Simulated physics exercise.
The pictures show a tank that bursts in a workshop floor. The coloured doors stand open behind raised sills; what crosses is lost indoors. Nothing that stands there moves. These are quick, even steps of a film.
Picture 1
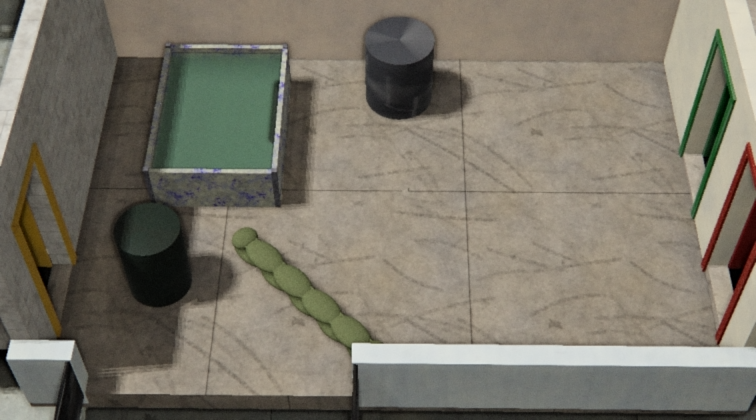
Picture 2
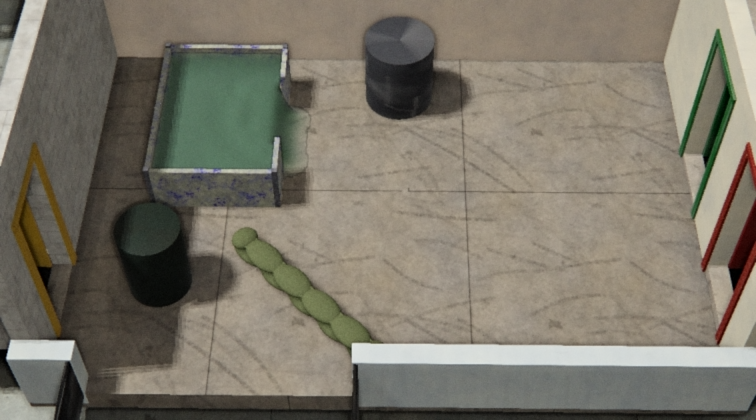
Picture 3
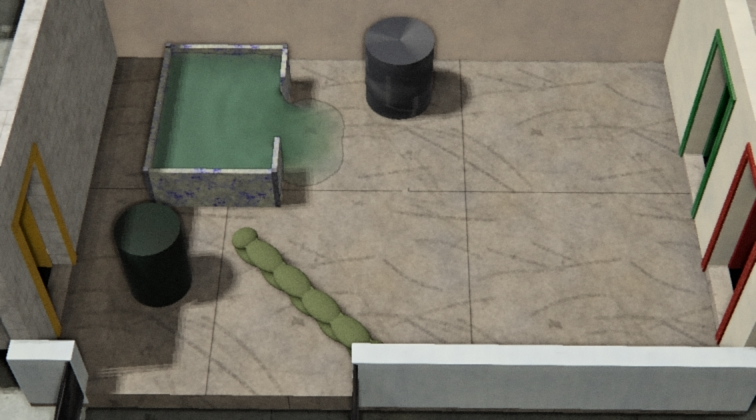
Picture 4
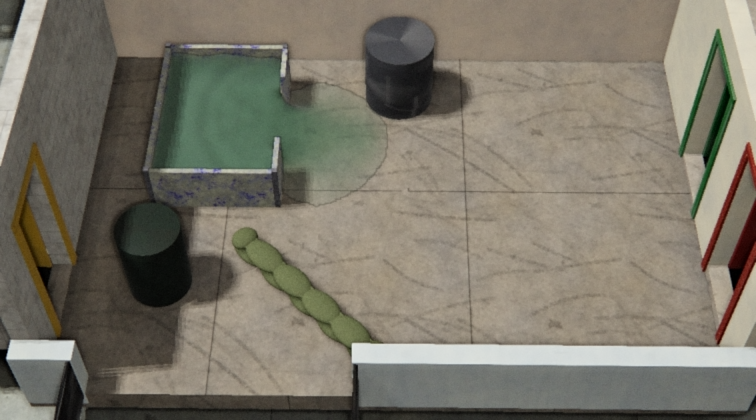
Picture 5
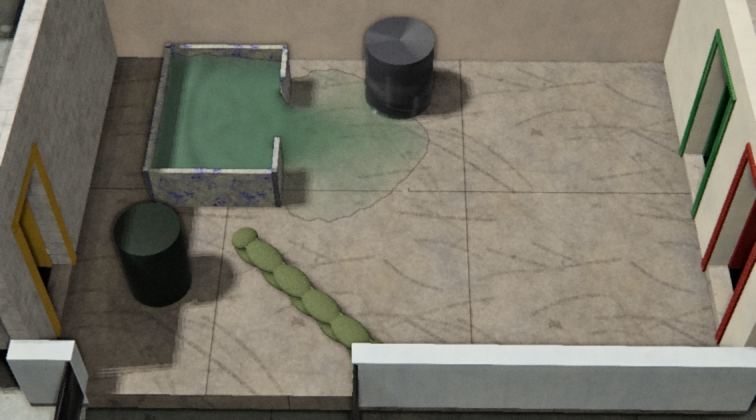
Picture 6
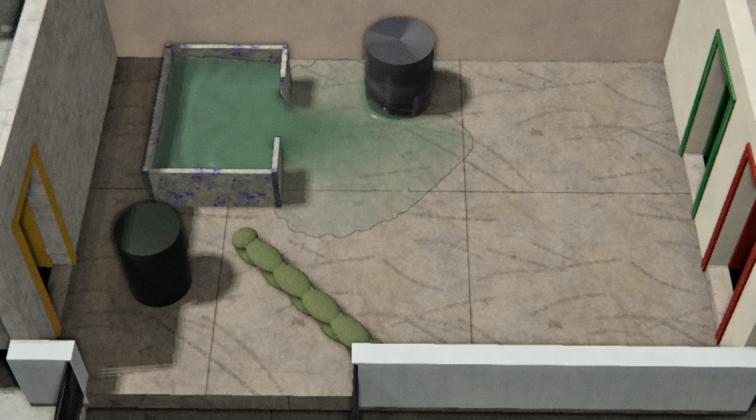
Workshop floor with a walled tank bursting on its right side, green water spreading rightward past a dark drum's base.
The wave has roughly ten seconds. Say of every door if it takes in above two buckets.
One by one: The green door floods; the red door holds within the limit; the yellow door holds within the limit.
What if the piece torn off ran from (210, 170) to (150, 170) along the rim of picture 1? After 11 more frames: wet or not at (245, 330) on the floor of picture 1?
Answer: Awash.
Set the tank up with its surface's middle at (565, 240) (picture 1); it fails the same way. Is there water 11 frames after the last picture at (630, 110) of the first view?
At that place: Covered.
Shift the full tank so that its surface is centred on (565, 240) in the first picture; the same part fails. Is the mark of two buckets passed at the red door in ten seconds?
One by one: The red one lets more in.
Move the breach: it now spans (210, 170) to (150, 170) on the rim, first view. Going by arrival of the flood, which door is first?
I say the yellow one.
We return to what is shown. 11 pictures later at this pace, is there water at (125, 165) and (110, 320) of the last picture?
One after the other: Free of water, free of water.
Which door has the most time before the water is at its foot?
I say the door marked yellow.
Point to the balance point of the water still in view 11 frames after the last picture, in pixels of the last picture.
Near (327, 148).
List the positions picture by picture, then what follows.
The water tank at (220, 110) is whole and still, in the first picture.
The front is at (294, 111), out from the gap at (280, 132), in the second picture.
The front is at (334, 114), out from the gap at (280, 133), in the third picture.
The front is at (378, 125), out from the gap at (280, 133), in the fourth picture.
Water pours out at (280, 132) and has run to (419, 132), in the fifth picture.
The front is at (464, 136), out from the gap at (280, 131), in the sixth picture.
A moment on, water covers 30 % of the floor; the green door not reached, the red door not reached, the yellow door not reached.
Next, water covers 50 % of the floor; the green door under two buckets in, the red door not reached, the yellow door not reached.
Then, water covers 65 % of the floor; the green door over two buckets in, the red door wet at the sill, nothing in, the yellow door not reached.
Later, water covers 70 % of the floor; the green door over two buckets in, the red door wet at the sill, nothing in, the yellow door not reached.
In the end, water covers 85 % of the floor; the green door over two buckets in, the red door wet at the sill, nothing in, the yellow door wet at the sill, nothing in.
